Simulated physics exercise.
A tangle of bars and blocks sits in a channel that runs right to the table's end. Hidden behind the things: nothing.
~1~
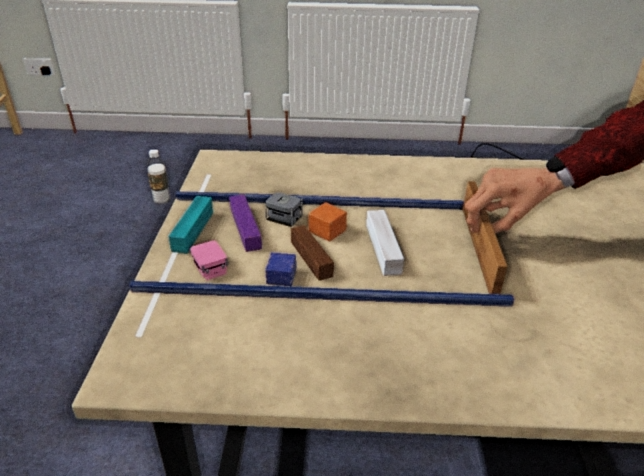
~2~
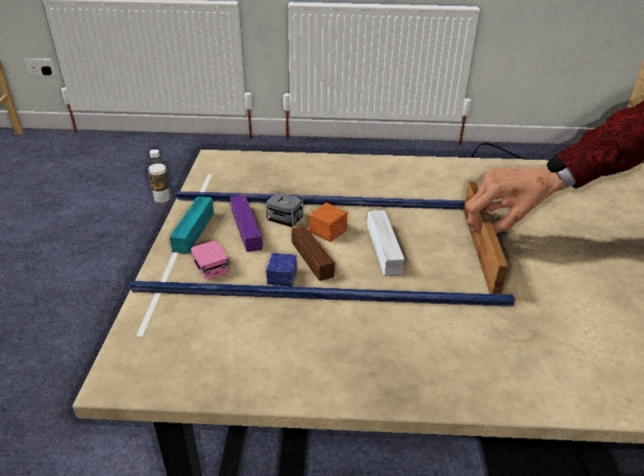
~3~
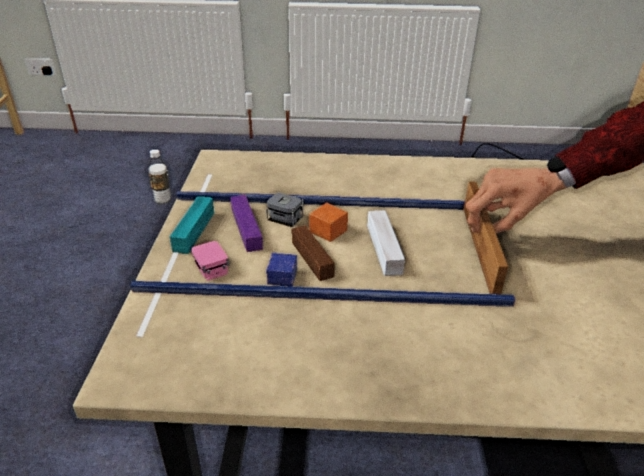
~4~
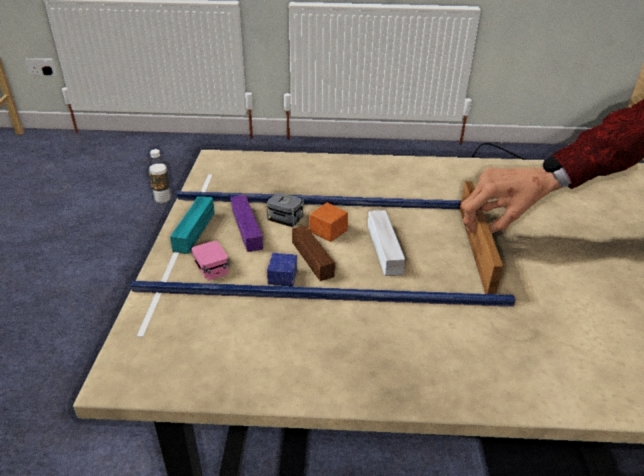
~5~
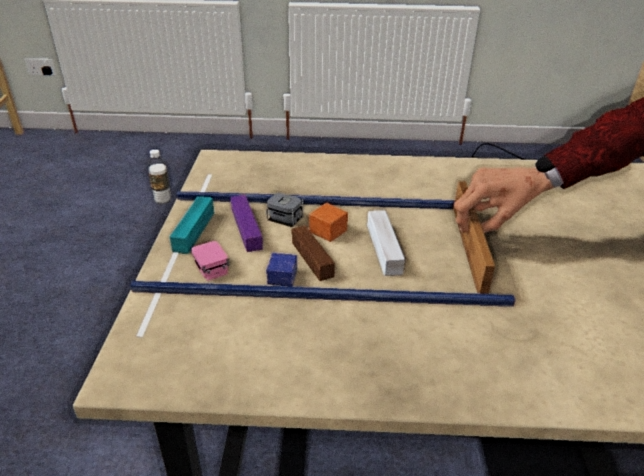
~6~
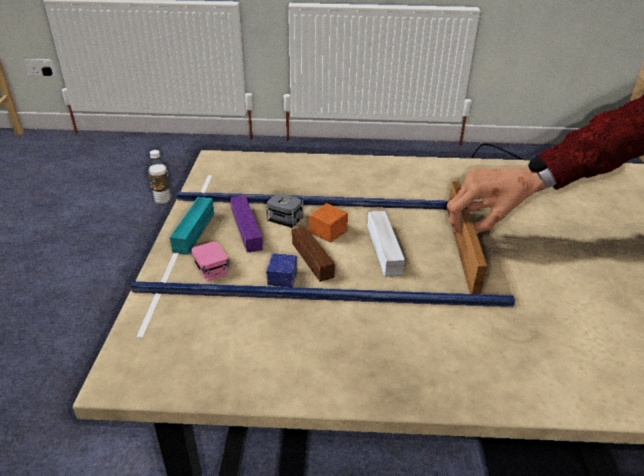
A hand in a red sleeve grips a wooden board at the right of a pale tabletop, seen from above and in front by a still camera, with radiators behind. Between two blue rails lie turquoise, purple, brown and white bars, orange and blue blocks, and pink and grey objects, near white tape at left. The hand holds still, then slides the board slightly left, touching nothing else.
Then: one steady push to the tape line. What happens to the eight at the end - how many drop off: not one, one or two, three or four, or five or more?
The count of those that drop off: Five or more.
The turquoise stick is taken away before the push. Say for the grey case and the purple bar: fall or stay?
The grey case remains up, the purple bar tumbles off.
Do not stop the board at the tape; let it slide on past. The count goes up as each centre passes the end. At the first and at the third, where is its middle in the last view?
Its centre point is roughly (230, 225) and later (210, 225).
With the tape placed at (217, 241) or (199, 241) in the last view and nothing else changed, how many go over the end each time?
Counts: 2, 4.
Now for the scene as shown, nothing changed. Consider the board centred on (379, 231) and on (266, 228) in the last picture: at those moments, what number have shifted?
By then 1, and 7.
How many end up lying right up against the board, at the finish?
Contact count: 2.
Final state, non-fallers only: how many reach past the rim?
I'd say 1 of them.
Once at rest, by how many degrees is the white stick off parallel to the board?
The angle comes out near 0 degrees.
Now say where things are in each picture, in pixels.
In the first picture, turquoise stick (192, 224); pink case (210, 261); purple bar (245, 222); board (482, 234); tape (181, 240).
In the second picture, pink case (210, 261); white stick (385, 241).
In the third picture, purple bar (246, 222); grey case (285, 210).
In the fourth picture, turquoise stick (194, 224); orange block (329, 222).
In the fifth picture, pink case (210, 261); blue block (282, 270).
In the sixth picture, turquoise stick (193, 225); pink case (211, 262); purple bar (246, 223); board (464, 234); tape (182, 240).
Soon after, none off yet; turquoise stick at rest near (193, 225); pink case at rest near (211, 262); purple bar at rest near (246, 223).
After that, none off yet; turquoise stick at rest near (193, 225); pink case at rest near (211, 262); purple bar moving near (241, 223).
And then, none off yet; turquoise stick displaced a little near (157, 223); pink case displaced well along near (142, 257); purple bar displaced about its own width near (175, 221).
In the end, the number that fall off is five or more; gone, orange block, blue block, purple bar, pink case and turquoise stick.
